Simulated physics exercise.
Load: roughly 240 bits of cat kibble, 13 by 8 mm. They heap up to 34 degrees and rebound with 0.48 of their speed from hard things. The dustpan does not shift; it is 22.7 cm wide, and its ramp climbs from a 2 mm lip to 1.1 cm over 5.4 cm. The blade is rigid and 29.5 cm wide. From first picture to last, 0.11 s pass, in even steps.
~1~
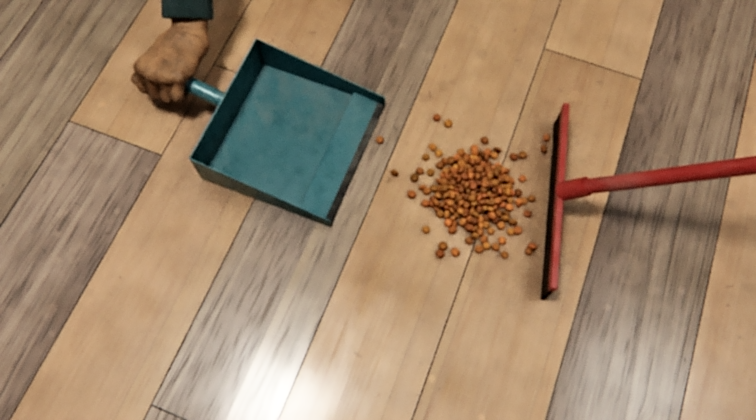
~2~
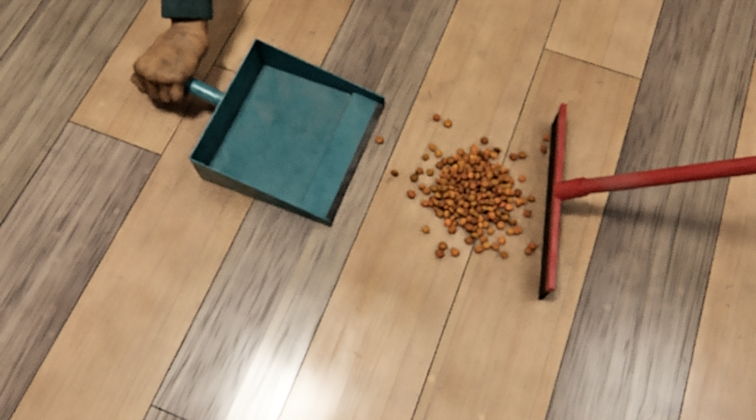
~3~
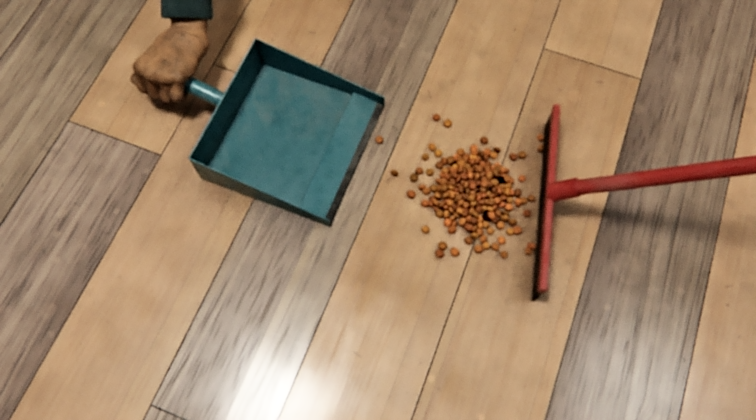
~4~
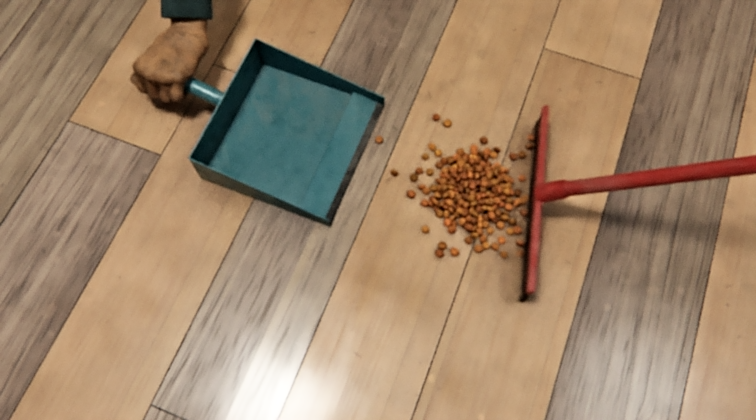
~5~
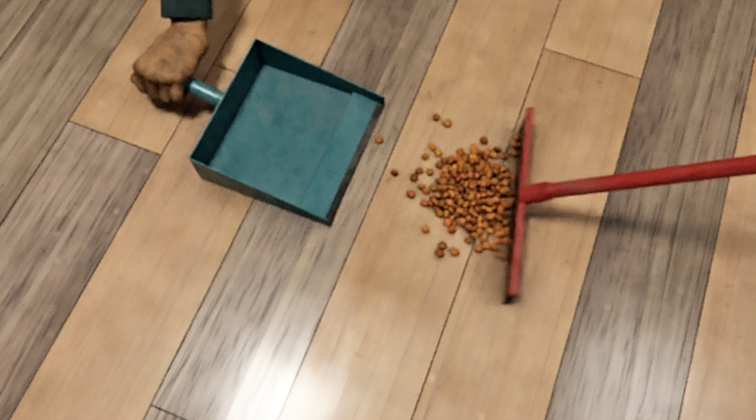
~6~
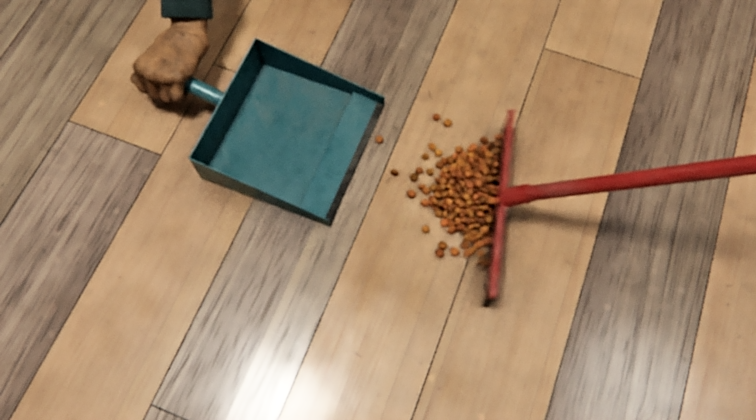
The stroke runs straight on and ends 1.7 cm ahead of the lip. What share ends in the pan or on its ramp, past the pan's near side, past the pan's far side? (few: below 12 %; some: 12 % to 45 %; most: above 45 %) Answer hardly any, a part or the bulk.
Pan the bulk, near side a part, far side hardly any.
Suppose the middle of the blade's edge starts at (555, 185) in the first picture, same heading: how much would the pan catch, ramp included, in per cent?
Some 45 per cent.
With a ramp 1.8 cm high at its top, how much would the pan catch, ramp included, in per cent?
Then about 40 per cent.
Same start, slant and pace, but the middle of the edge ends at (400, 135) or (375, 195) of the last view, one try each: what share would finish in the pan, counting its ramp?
About 50 and 60 per cent.
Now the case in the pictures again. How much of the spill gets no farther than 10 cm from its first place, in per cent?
Roughly 0 per cent.
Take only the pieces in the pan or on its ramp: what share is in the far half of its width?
Roughly 30 per cent.
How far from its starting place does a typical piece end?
Roughly 26 cm.
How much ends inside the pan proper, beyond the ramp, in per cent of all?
Roughly 25 per cent.
Then, 0.09 s after the last picture, middle of the blade 12 cm from the lip; 0 % over the lip, far side 0 %, near side 5 %.
Then, 0.15 s after the last picture, middle of the blade 6 cm from the lip; 5 % over the lip, far side 0 %, near side 20 %.
Then, 0.35 s after the last picture, middle of the blade 5 cm from the lip; 50 % over the lip, far side 0 %, near side 25 %.
In the end, pan 50 %, near side 25 %, far side 5 %, in front of the lip or behind the blade 20 %.
